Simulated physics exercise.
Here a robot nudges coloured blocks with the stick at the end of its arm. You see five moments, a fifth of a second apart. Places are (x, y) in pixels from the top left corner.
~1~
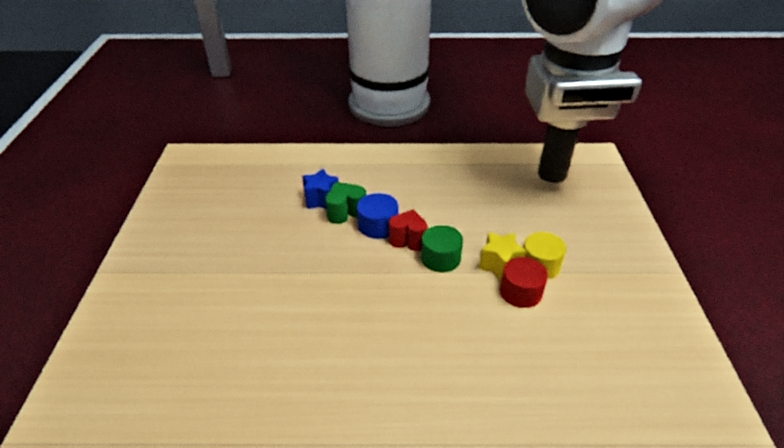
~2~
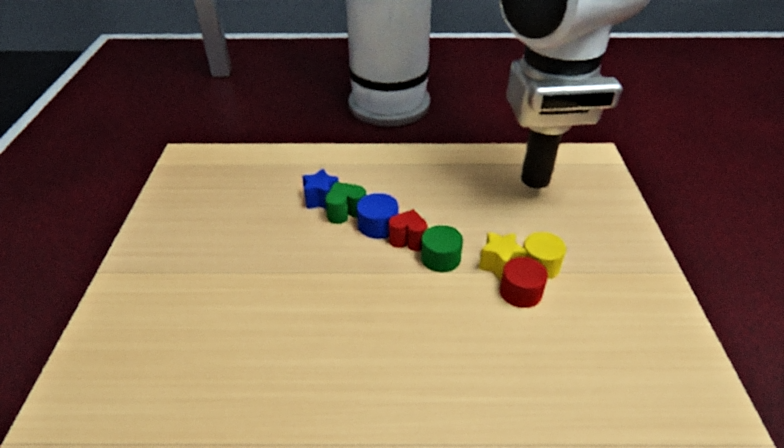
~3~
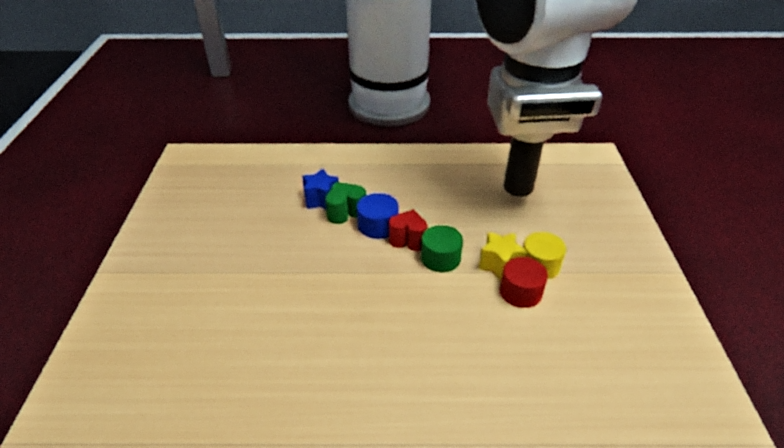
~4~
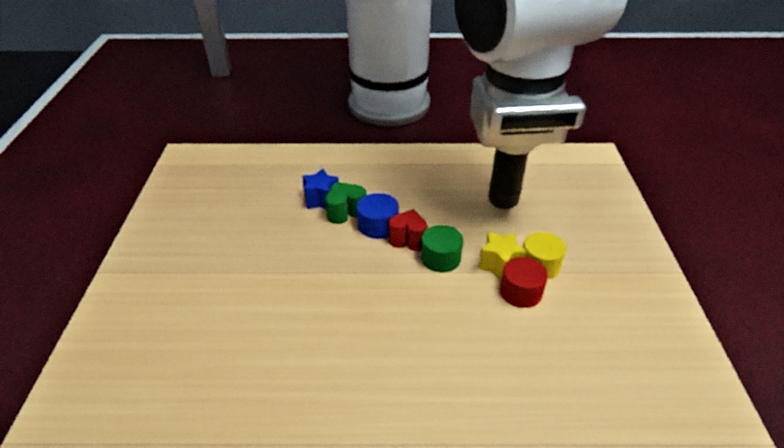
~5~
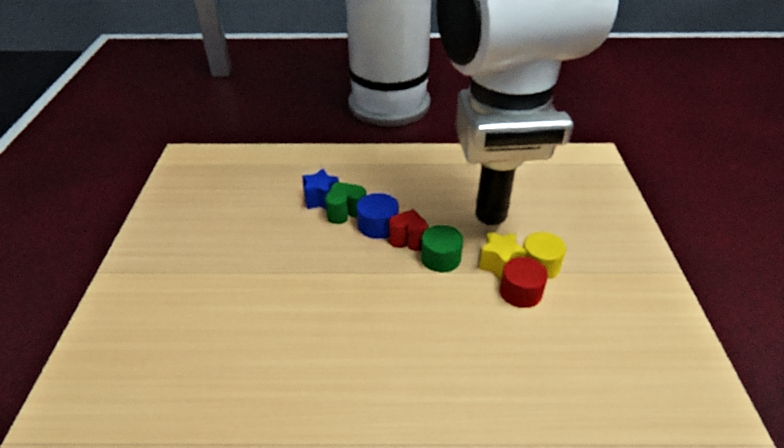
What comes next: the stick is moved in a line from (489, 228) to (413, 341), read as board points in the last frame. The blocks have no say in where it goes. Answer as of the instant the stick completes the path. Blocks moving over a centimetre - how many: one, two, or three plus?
The answer will be at least three.
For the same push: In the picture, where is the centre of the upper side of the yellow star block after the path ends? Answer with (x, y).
It should be at about (493, 265).
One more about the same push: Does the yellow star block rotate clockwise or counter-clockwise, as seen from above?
Overhead view: Anti-clockwise.
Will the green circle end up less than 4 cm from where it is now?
That would be a yes.
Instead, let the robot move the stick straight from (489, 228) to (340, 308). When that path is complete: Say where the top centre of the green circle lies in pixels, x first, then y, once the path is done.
The middle of its top is at (347, 320).
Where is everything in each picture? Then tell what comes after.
The first picture shows stick tip (552, 175); block tops, green circle (443, 238); yellow star block (503, 244); red circle (526, 272); yellow circle (545, 245).
The second picture shows stick (535, 181); blocks unchanged.
The third picture shows stick (518, 188); blocks unchanged.
The fourth picture shows stick (503, 200); blocks unchanged.
The fifth picture shows stick (491, 216); green circle (443, 238); yellow star block (503, 244); red circle (526, 272); yellow circle (545, 245).
On the path given first. One third of the way, stick (469, 249); green circle (432, 244); yellow star block (498, 259), turned 40° anticlockwise; red circle (537, 280).
Two thirds of the way, stick (444, 286); green circle (420, 249); yellow star block (493, 265), turned 75° anticlockwise; red circle (538, 280).
At the end, stick (413, 329); green circle (420, 249); yellow star block (493, 265), turned 75° anticlockwise; red circle (538, 280); yellow circle in place.
